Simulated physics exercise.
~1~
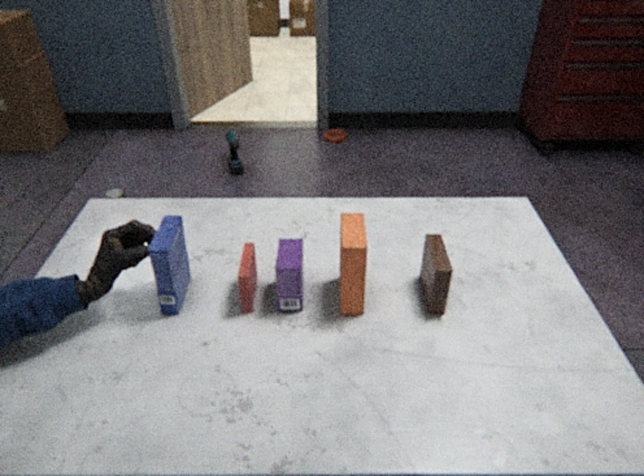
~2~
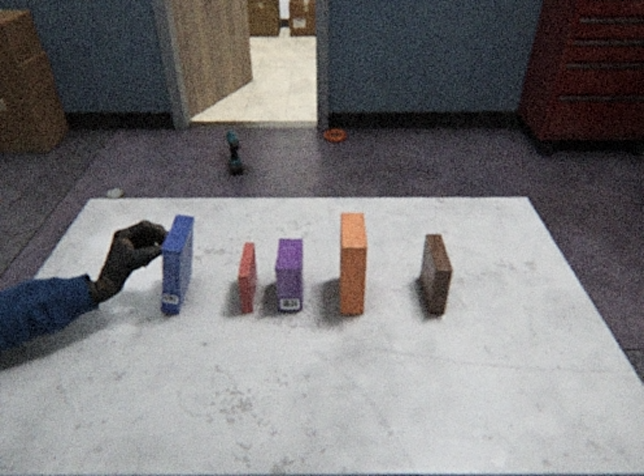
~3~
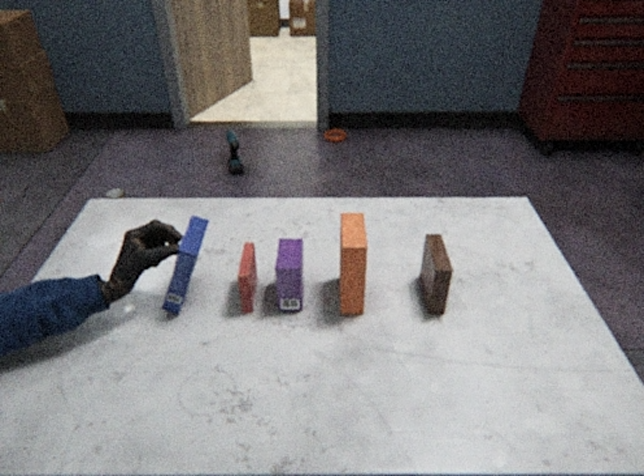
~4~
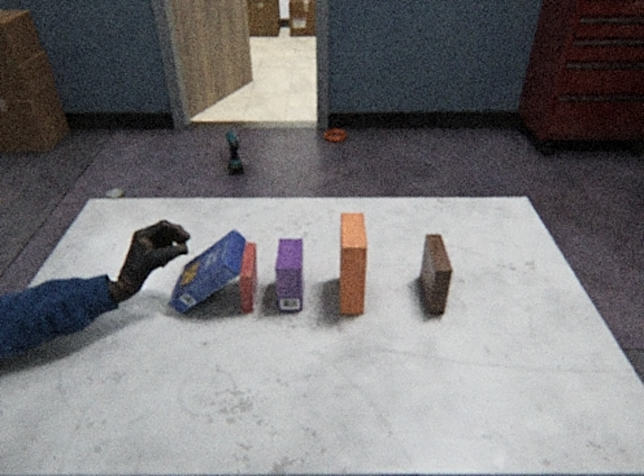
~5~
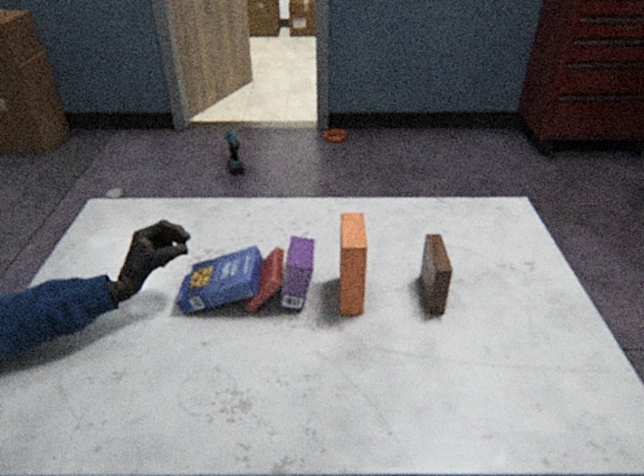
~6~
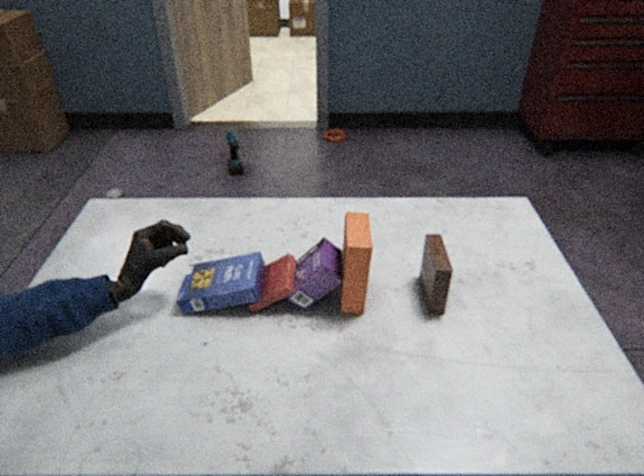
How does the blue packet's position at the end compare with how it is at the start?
At the start the blue packet stands upright on the table beside the gloved hand. By the end it is down on its side, against the tipped red board.
We see a gloved hand tip a blue packet rightward on a pale table until it falls against a red board, which topples into a purple packet; the purple packet tips against an orange board, which stays standing, as does the brown block beyond.
